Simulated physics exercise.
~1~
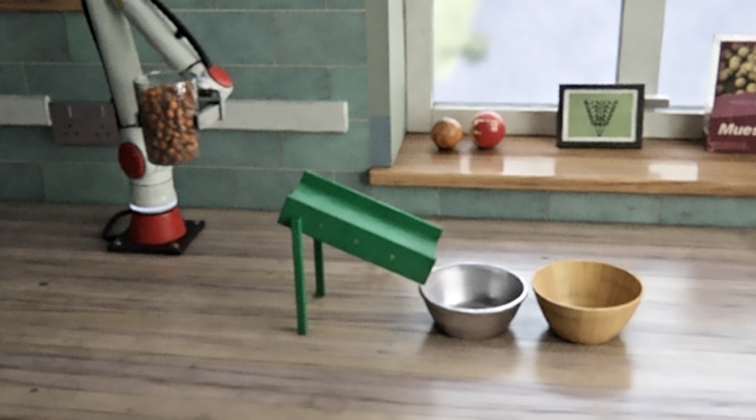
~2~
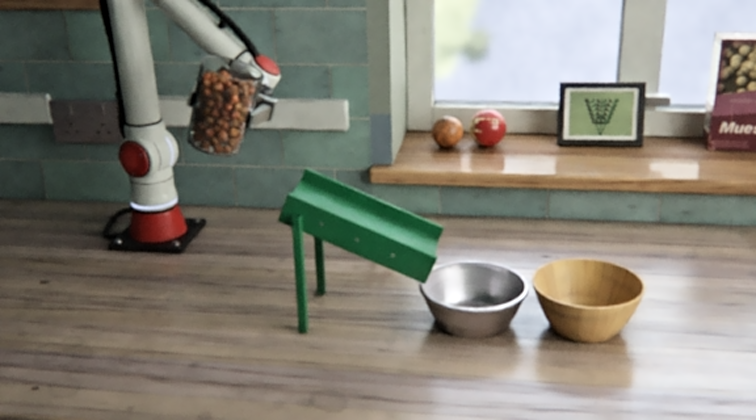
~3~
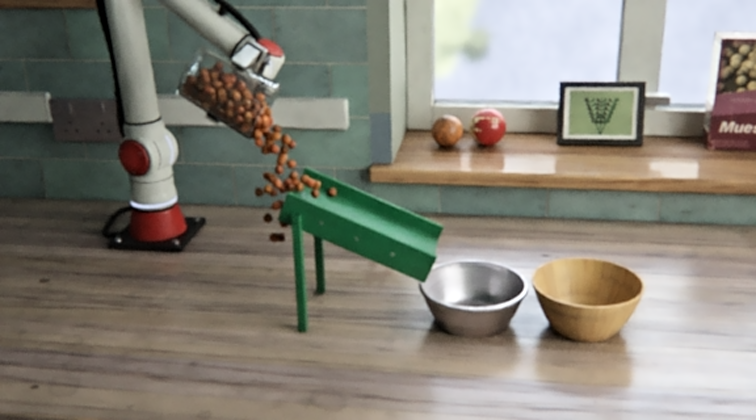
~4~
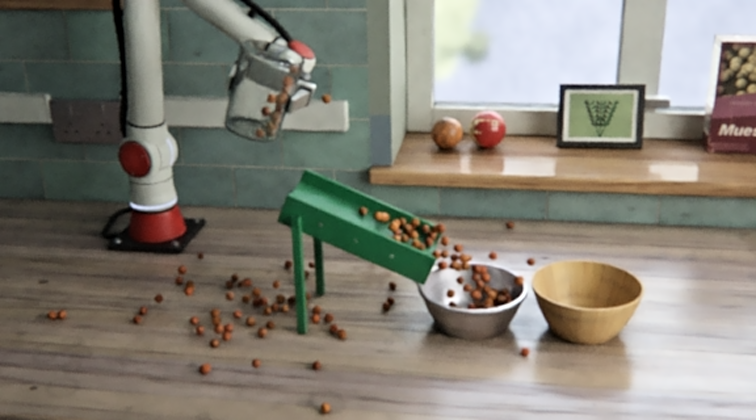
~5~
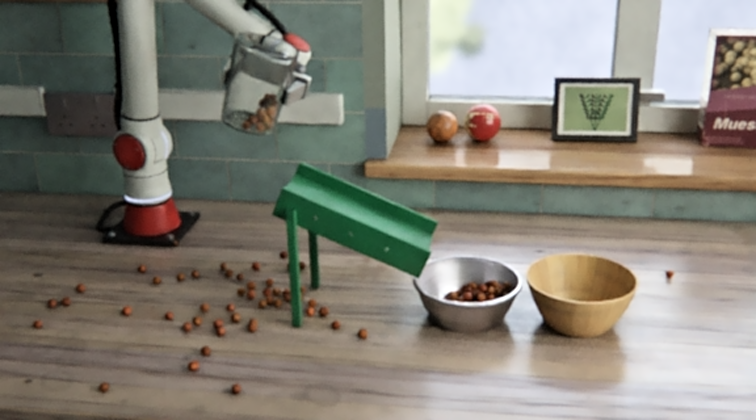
On a kitchen counter, a robot arm tips hazelnuts from a clear tumbler onto a green chute, filling a metal bowl and scattering many.
